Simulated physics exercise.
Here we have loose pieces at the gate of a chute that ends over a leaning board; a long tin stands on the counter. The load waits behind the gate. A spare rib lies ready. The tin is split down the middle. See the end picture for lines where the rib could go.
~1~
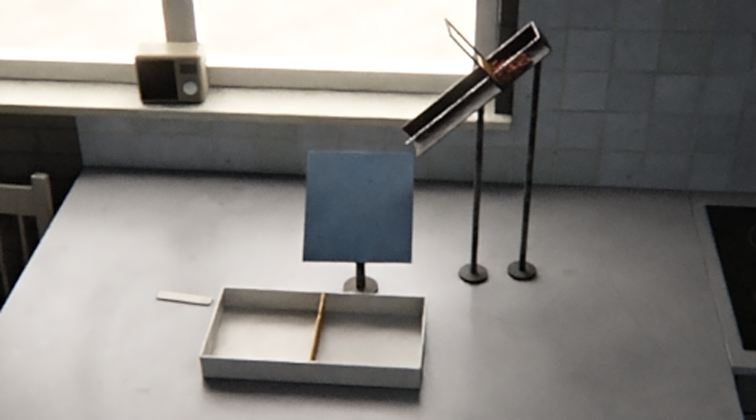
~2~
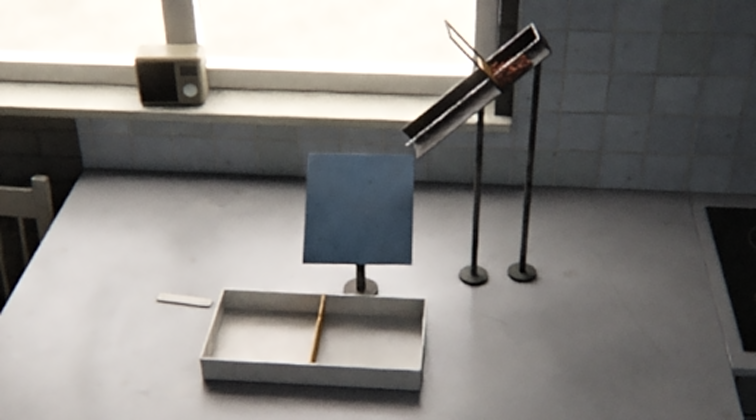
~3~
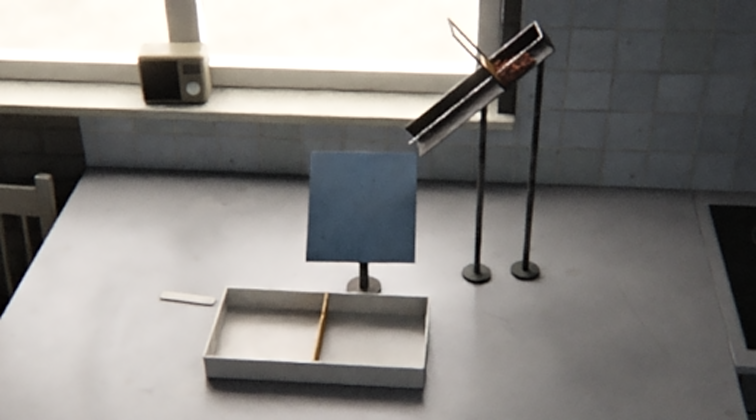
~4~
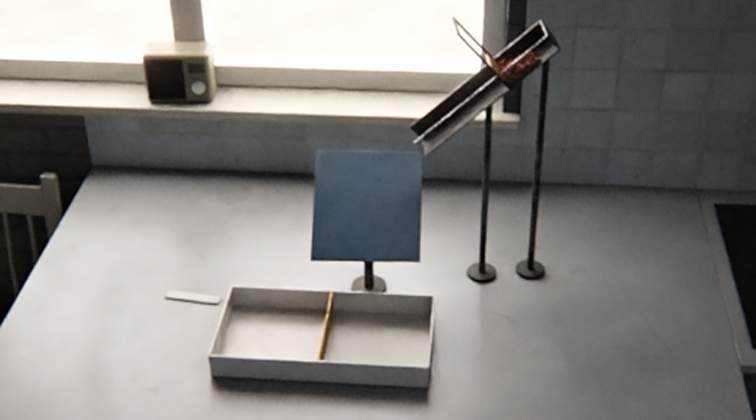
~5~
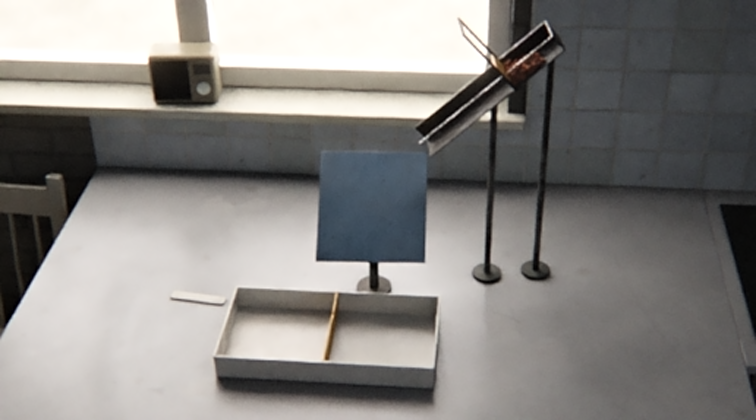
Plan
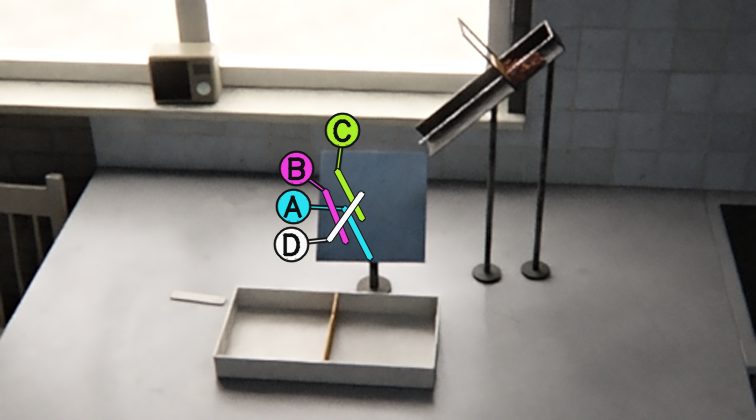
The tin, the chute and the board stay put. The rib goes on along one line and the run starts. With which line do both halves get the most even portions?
Go for D.
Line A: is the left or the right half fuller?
The right half.
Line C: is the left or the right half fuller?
Right.
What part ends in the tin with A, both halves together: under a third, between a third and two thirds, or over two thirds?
Over two thirds.
On the marked copy, line A from (345, 208) to (369, 257); line B from (325, 191) to (345, 241); line C from (337, 171) to (362, 218); line D from (361, 194) to (329, 239).
With A, of what is caught, a small part in the left half, nearly all in the right.
With B, of what is caught, a small part in the left half, nearly all in the right.
With C, of what is caught, none in the left half, all in the right.
With D, of what is caught, about half in the left half, about half in the right.
